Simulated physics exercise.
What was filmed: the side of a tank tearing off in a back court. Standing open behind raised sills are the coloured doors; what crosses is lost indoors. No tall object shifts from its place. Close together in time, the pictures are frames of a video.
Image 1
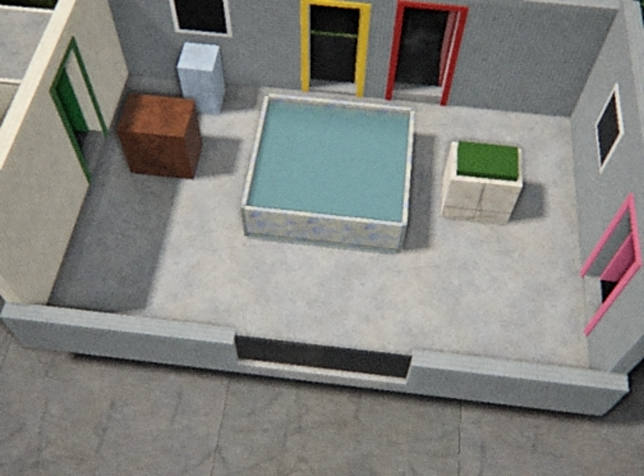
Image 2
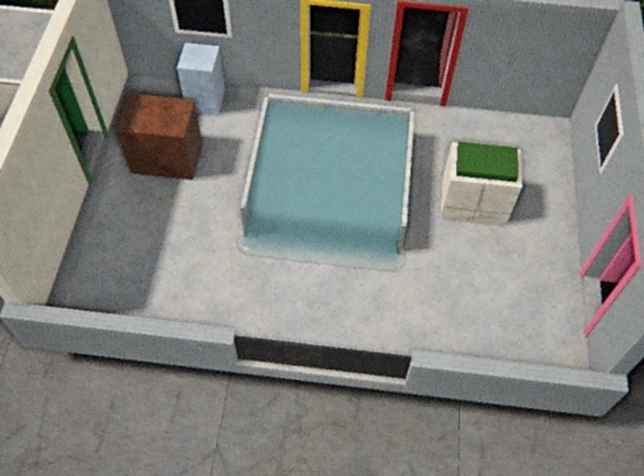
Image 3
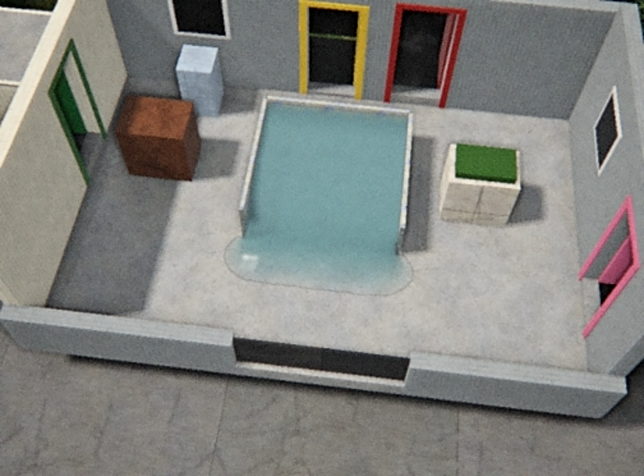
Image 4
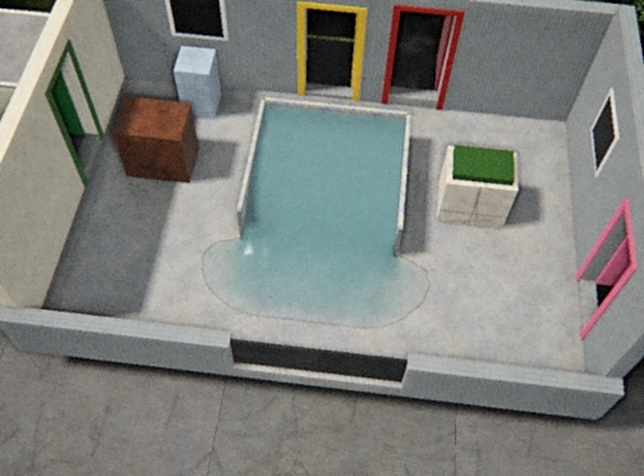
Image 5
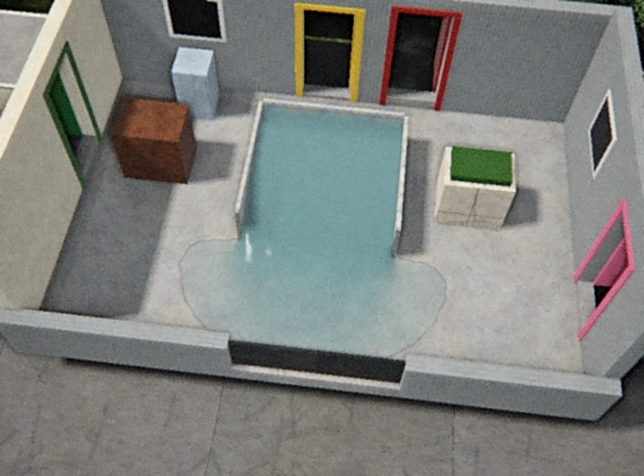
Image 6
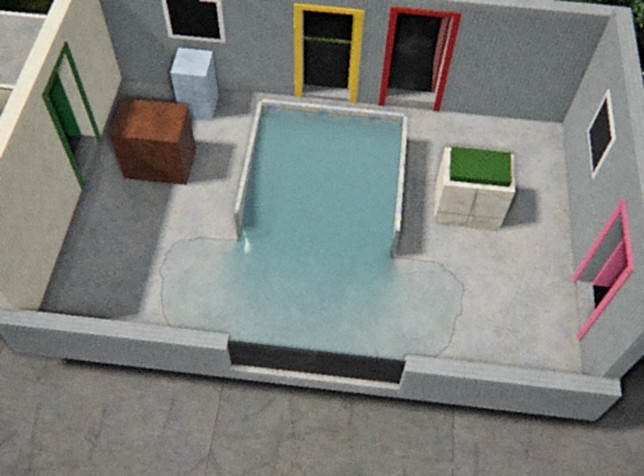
A large pale-walled tank of blue-green water stands in the middle of a grey walled court, seen from high above the low front wall. A rust-brown block and pale blue box stand left, a green-topped cream cabinet right, with green, yellow, red and pink doorways around. The tank's near side gives way and water spreads forward and sideways across the floor, while the view shifts very slightly.
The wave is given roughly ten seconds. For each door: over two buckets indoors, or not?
At the end, pink door: Over two buckets; green door: At most two buckets; yellow door: Over two buckets; red door: At most two buckets.
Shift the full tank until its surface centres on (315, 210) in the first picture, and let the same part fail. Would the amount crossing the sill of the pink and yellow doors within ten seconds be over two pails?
Briefly, pink ends up above while yellow ends up above.
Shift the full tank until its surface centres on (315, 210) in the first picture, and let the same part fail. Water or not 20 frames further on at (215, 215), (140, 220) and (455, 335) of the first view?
First spot bare, second swamped, third swamped.
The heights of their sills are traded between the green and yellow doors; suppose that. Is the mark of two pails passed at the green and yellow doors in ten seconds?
For green, over the limit; for yellow, not over the limit.
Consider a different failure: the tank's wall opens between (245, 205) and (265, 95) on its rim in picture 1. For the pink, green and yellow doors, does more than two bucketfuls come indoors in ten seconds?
Taking them in turn, the pink door overshoots, the green door overshoots, and the yellow door undershoots.
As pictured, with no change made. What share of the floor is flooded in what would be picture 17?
35 %.
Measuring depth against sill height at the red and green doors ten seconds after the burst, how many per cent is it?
The first is near 70 per cent, the second near 50 per cent.
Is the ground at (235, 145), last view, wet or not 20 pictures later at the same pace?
My call: Spared.
A moment on, water covers 25 % of the floor; the pink door not reached, the green door not reached, the yellow door not reached, the red door not reached.
Next, water covers 35 % of the floor; the pink door not reached, the green door not reached, the yellow door not reached, the red door not reached.
Then, water covers 60 % of the floor; the pink door over two buckets in, the green door wet at the sill, nothing in, the yellow door not reached, the red door not reached.
Later, water covers 90 % of the floor; the pink door far over two buckets in, the green door wet at the sill, nothing in, the yellow door wet at the sill, nothing in, the red door wet at the sill, nothing in.
In the end, water covers 100 % of the floor; the pink door far over two buckets in, the green door wet at the sill, nothing in, the yellow door far over two buckets in, the red door wet at the sill, nothing in.
